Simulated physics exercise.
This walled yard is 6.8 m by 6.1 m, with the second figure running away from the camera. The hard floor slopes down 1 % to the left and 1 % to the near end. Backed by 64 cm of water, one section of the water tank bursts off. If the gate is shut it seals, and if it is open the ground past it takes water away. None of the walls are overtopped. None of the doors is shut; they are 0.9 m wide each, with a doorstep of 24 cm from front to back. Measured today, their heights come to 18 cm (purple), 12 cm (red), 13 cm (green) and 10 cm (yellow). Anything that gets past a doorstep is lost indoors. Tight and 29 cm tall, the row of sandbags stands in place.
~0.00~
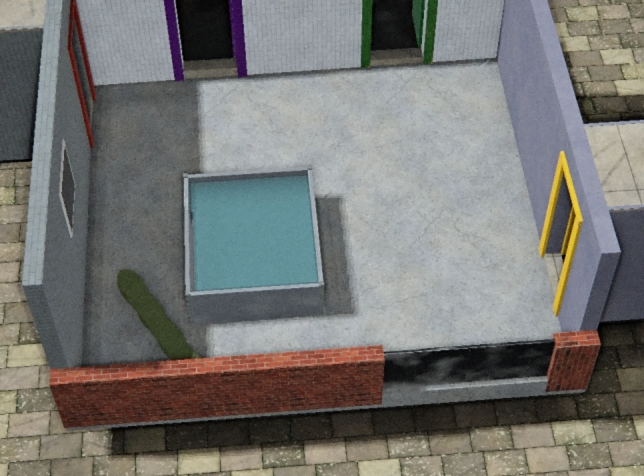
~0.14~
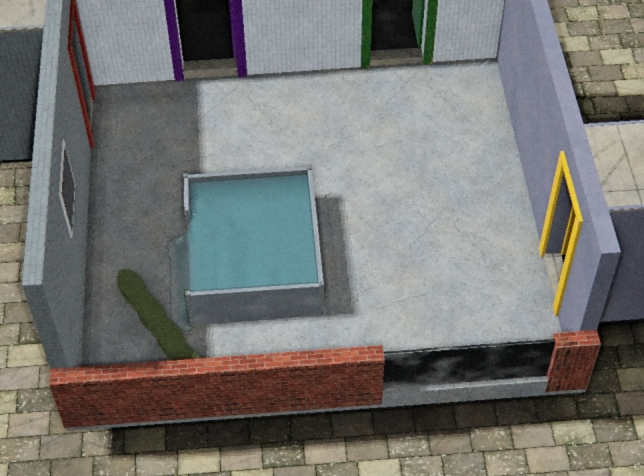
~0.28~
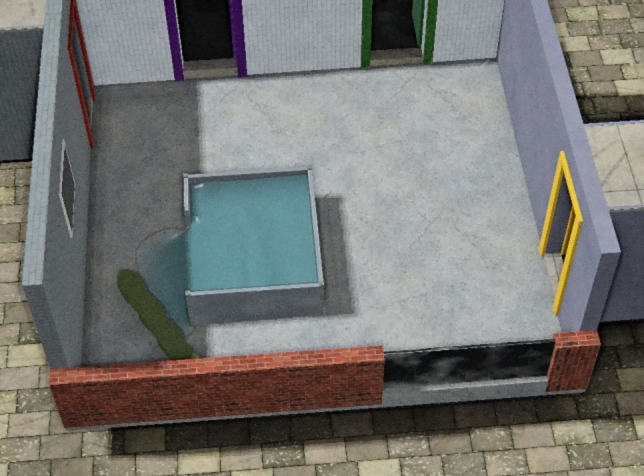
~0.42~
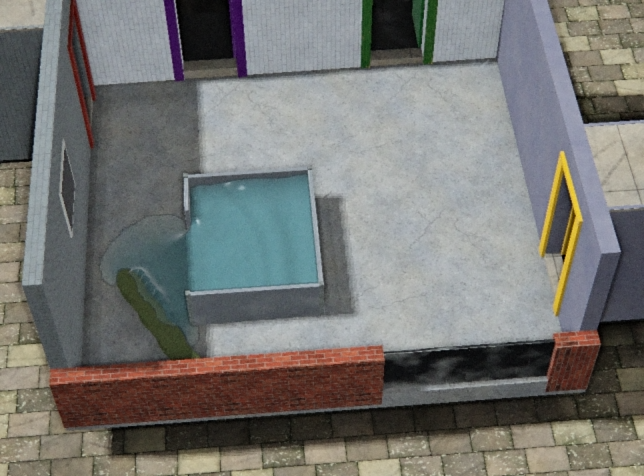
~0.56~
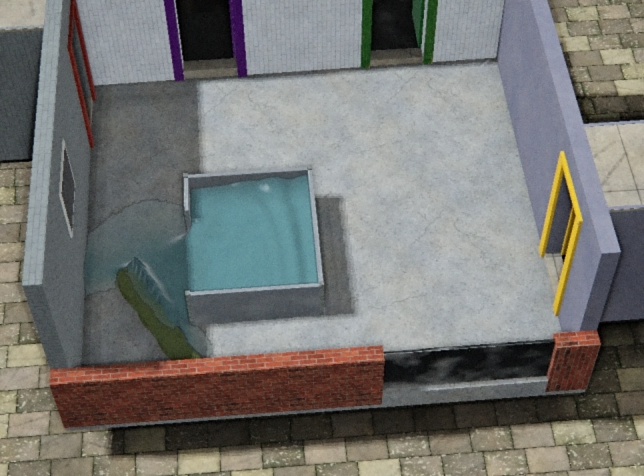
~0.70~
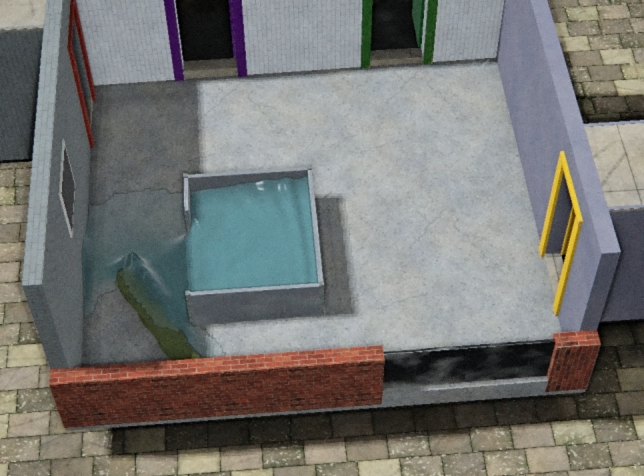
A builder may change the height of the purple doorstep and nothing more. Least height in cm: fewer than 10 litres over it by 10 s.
Approx. 10.5 cm.
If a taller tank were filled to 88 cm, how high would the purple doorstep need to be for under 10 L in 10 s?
In that case, roughly 16 cm.
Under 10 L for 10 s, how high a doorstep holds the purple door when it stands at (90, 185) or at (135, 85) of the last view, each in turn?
In turn: About 13.0 cm, about 23 cm.
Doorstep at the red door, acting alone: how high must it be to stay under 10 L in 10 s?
Red: Roughly 16 cm.
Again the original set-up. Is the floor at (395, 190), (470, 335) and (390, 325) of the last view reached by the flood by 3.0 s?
Listed order - unwetted, soaked through, soaked through.
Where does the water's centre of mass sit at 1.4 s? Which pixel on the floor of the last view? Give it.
Centre estimate: (202, 265) px, approximately.
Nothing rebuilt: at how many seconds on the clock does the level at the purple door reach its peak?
Peak time: About 3.2 s.
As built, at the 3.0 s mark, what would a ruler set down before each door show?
Depths in cm: Purple 15, red 9, green 0, yellow 0.
After 1.4 s water covers 20 % of the floor, deepest (52 cm) near (160, 310); it has not reached the purple door.
After 3.0 s water covers 40 % of the floor, deepest (32 cm) near (186, 383); 15 cm at the purple door, 0 litres in over its 18 cm doorstep.
After 10.0 s water covers 95 % of the floor, deepest (14 cm) near (81, 402); 7 cm at the purple door, 0 litres in over its 18 cm doorstep.
At the purple door as built, the water arrived by 2.4 s and peaked near 16 cm at 3.2 s.
Run again over the same 10 s with other heights there, 15 litres in over 9.5 cm, 3 litres over 13 cm. The limit of 10 litres is kept from about 10.5 cm up.
